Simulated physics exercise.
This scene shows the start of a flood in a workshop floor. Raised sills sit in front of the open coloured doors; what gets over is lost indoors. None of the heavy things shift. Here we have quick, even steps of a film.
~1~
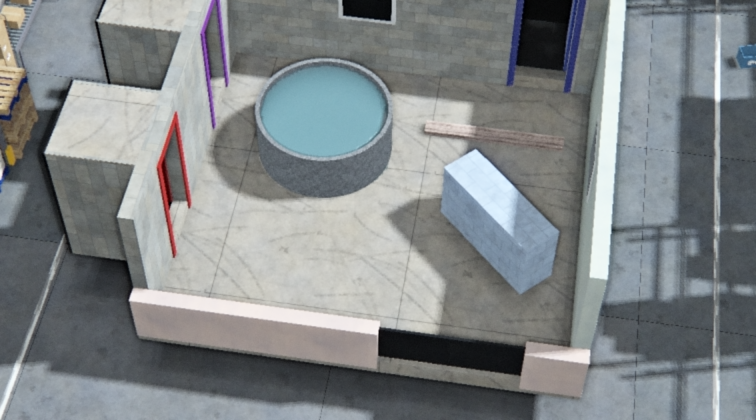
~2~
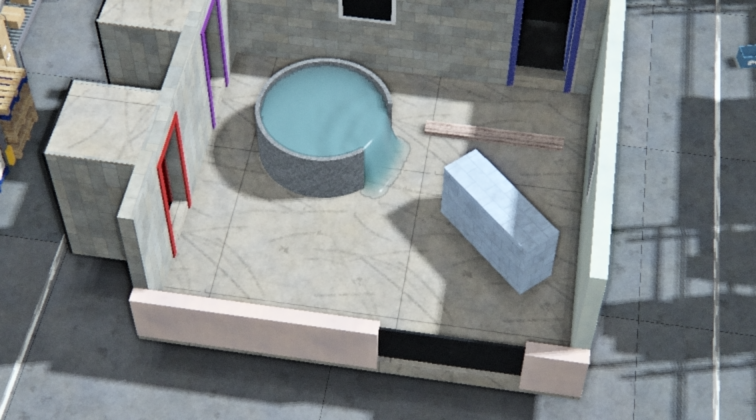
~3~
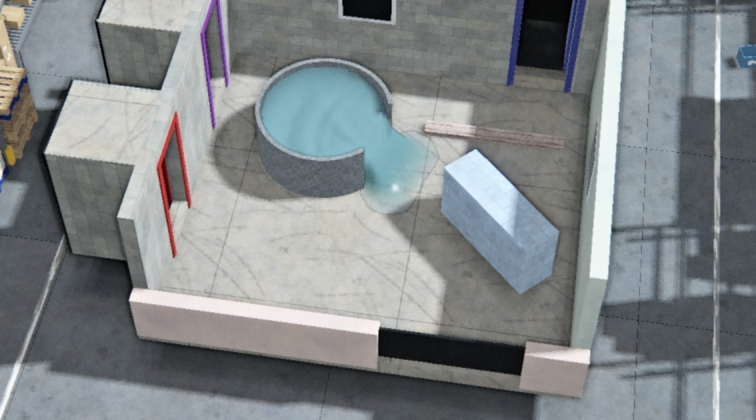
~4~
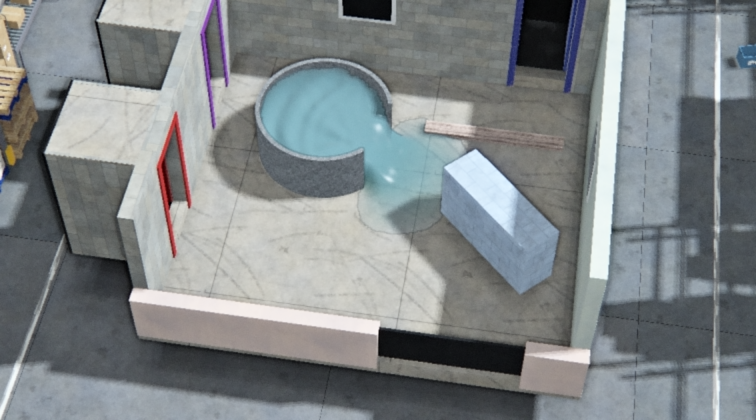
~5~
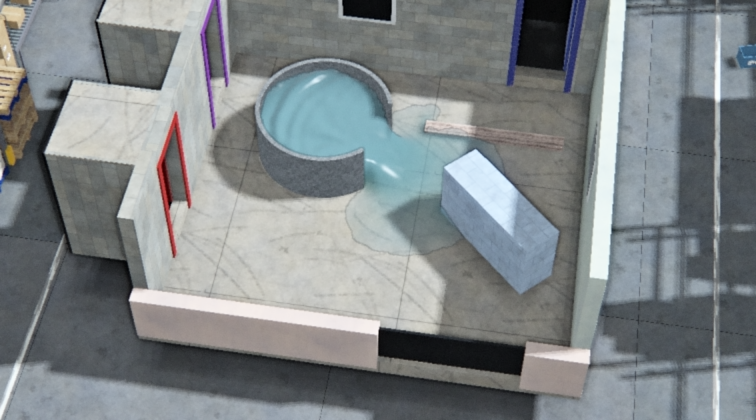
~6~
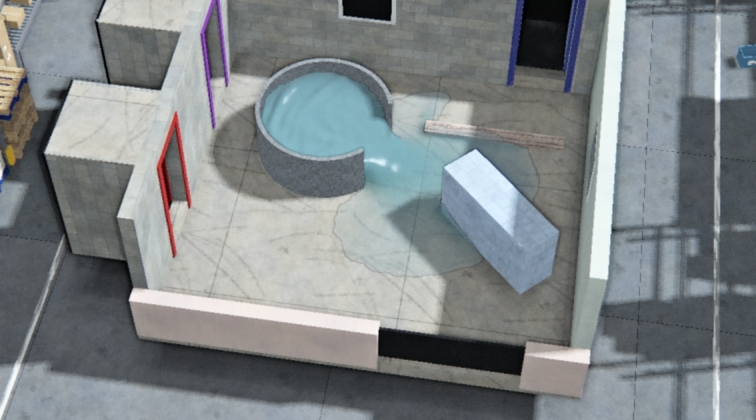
Pale blue-green water bursts from the right side of a round grey pool and spreads across the floor toward the viewer and to the right, washing around a pale block and reaching a thin plank. The roofless workshop is seen from high above by a still camera. Red and purple doorframes stand left, a blue one stands at back right, and a low pinkish wall with a dark section runs along the front.
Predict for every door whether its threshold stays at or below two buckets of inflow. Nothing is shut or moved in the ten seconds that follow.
In order: The blue door will not go over two buckets. The red door will not go over two buckets. The purple door will not go over two buckets.
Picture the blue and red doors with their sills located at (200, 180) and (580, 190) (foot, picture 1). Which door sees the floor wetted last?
My pick is the door marked blue.
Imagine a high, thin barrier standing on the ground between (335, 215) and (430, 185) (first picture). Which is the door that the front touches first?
The first is the blue-painted one.
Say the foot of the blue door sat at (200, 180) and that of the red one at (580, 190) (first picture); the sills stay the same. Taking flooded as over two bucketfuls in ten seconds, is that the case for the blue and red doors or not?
So, the blue one doesn't reach the mark and the red one tops the limit.
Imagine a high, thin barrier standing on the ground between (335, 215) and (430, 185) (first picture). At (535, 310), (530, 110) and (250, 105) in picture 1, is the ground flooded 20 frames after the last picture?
The first spot is swamped, the second swamped, the third untouched.
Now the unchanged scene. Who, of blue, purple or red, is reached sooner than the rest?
The blue door.
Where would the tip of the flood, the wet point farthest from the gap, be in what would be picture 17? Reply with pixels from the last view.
Estimated pixel: (559, 372).
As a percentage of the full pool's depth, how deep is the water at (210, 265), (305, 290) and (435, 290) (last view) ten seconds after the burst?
About 12 per cent, then 12 per cent, then 6 per cent.
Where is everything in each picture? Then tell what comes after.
In the first picture, the round pool at (324, 111) is whole and still.
In the second picture, water pours out at (383, 152) and has run to (372, 195).
In the third picture, the front is at (394, 210), out from the gap at (383, 155).
In the fourth picture, water pours out at (383, 156) and has run to (425, 225).
In the fifth picture, the front is at (499, 167), out from the gap at (383, 157).
In the sixth picture, water pours out at (383, 156) and has run to (531, 193).
A moment on, water covers 40 % of the floor; the blue door not reached, the red door not reached, the purple door not reached.
Next, water covers 45 % of the floor; the blue door wet at the sill, nothing in, the red door not reached, the purple door not reached.
Then, water covers 60 % of the floor; the blue door wet at the sill, nothing in, the red door not reached, the purple door not reached.
Later, water covers 90 % of the floor; the blue door under two buckets in, the red door wet at the sill, nothing in, the purple door wet at the sill, nothing in.
In the end, water covers 95 % of the floor; the blue door under two buckets in, the red door wet at the sill, nothing in, the purple door wet at the sill, nothing in.
